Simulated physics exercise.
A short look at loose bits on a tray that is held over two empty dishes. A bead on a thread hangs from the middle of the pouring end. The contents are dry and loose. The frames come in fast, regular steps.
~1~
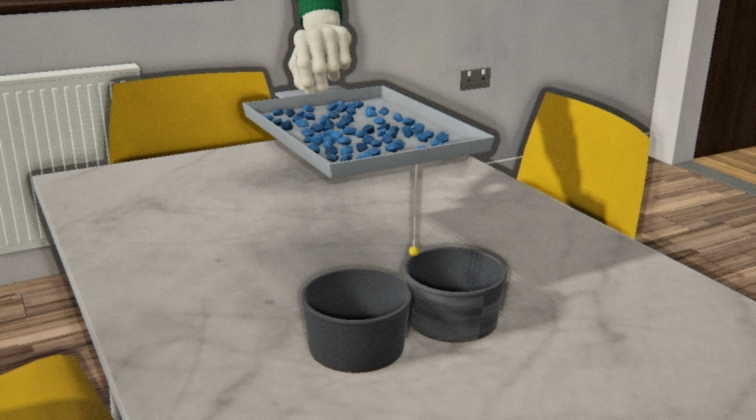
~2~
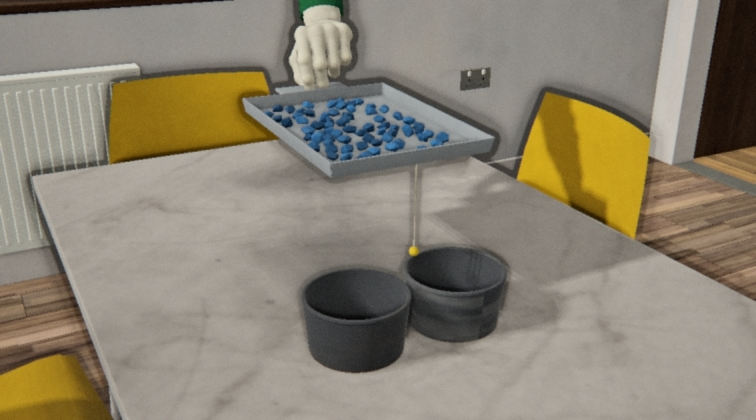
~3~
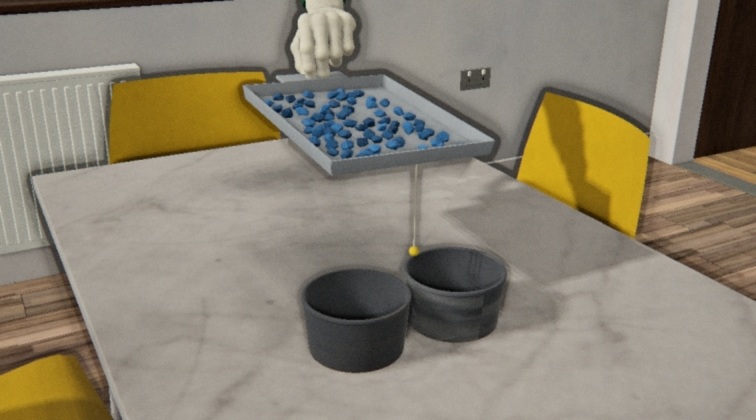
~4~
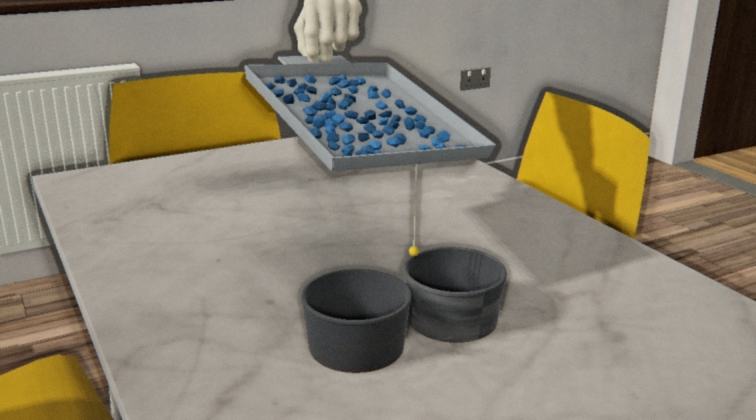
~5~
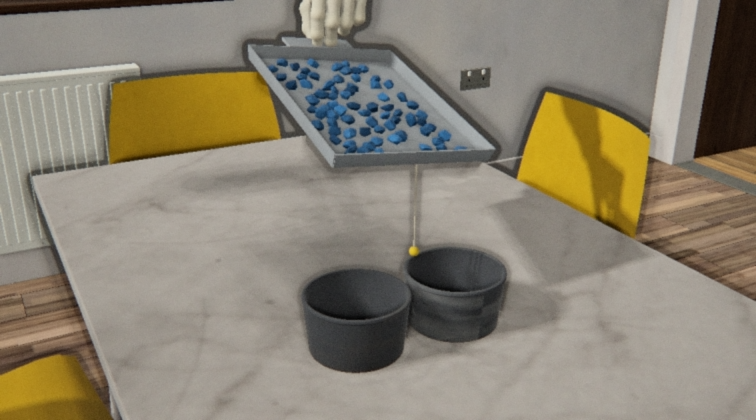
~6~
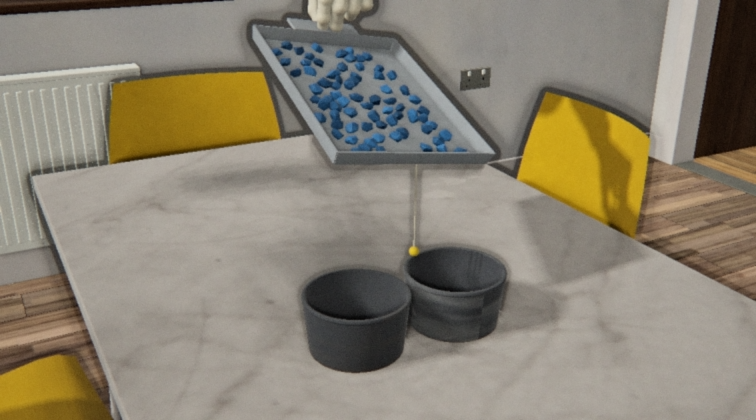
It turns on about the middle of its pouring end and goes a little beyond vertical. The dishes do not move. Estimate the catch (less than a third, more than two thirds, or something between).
The two hold between a third and two thirds of the load.
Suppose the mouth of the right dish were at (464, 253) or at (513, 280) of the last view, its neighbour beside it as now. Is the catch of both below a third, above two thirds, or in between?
First above two thirds, then below one third.
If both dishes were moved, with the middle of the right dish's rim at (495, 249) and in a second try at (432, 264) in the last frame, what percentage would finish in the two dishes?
Near 80 % and 40 %.
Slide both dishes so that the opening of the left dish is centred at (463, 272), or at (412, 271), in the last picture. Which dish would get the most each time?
First the dish on the left, then the right one.
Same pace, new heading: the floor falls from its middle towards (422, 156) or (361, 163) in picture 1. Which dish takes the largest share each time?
In turn: The right one; the left one.
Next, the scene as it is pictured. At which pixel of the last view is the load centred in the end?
Near (483, 307).
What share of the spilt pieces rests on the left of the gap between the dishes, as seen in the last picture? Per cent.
It comes to 0 per cent or so.
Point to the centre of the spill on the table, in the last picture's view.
Around (531, 298).
Soon, tray tipped steeply; nearly all on the tray; a stray few in the air.
A while on, tray tipped past a quarter turn; about half on the tray; about a quarter in the right dish; about a quarter outside both; a small part in the air.
Towards the end, tray tipped past a quarter turn; about half in the right dish; about half outside both.
Finally, tray tipped past a quarter turn; none in the left dish; about half in the right dish; about half outside both.
